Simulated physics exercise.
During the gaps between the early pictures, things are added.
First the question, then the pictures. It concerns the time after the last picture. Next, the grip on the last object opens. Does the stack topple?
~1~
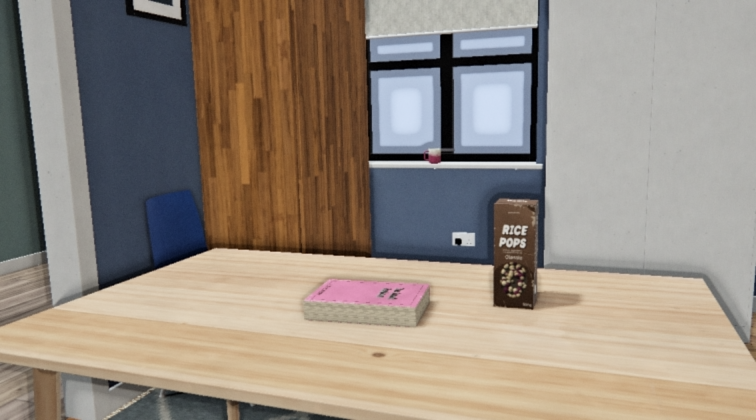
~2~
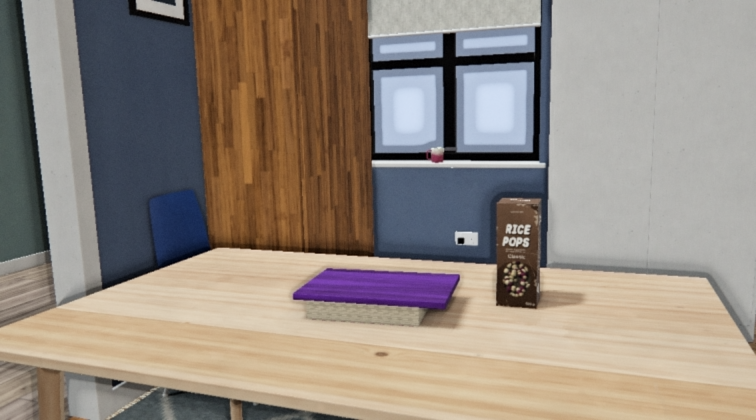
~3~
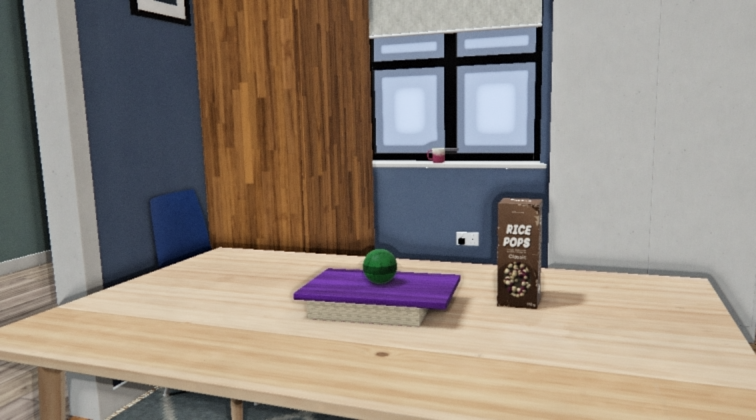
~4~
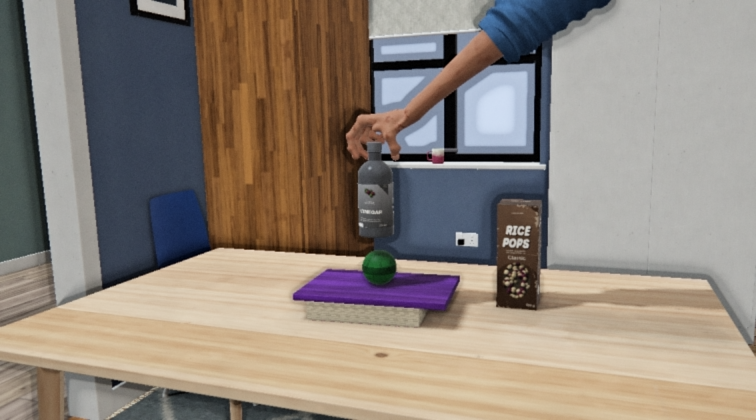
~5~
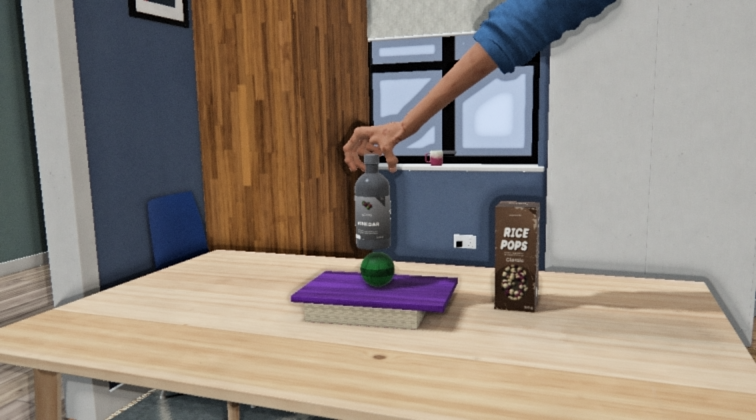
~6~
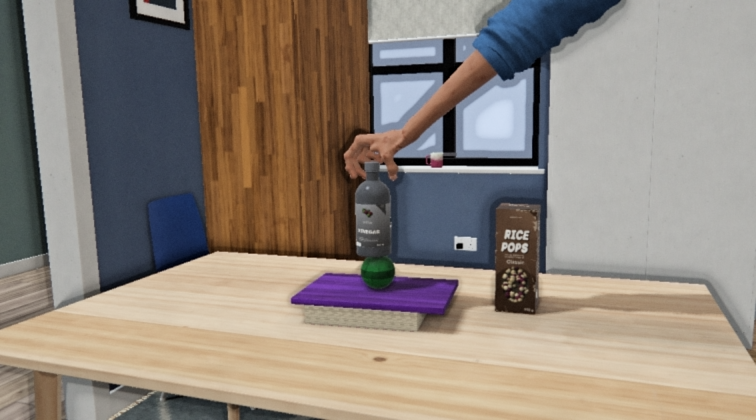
The build does not stay upright.
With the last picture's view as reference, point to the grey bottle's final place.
In the final view it sits at roughly (170, 325).
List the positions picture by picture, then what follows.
The last thing is not in view yet, in the first picture.
The last thing is not in view yet; brown carton (519, 252), in the second picture.
The last thing is not in view yet; green ball (380, 266), in the third picture.
Still above its spot; grey bottle (375, 189); brown carton (519, 253), in the fourth picture.
Still above its spot; grey bottle (373, 201); green ball (378, 269), in the fifth picture.
In place under the hand; grey bottle (373, 209); brown carton (518, 258), in the sixth picture.
Then, 0.60 s later than the last frame, grey bottle now fallen.
Then, 1.70 s later than the last frame, things are still on the move.
When it is over, fallen, grey bottle; the other 4 as before. End places, in pixels of the last picture, grey bottle near (170, 325). The pile loses its balance.
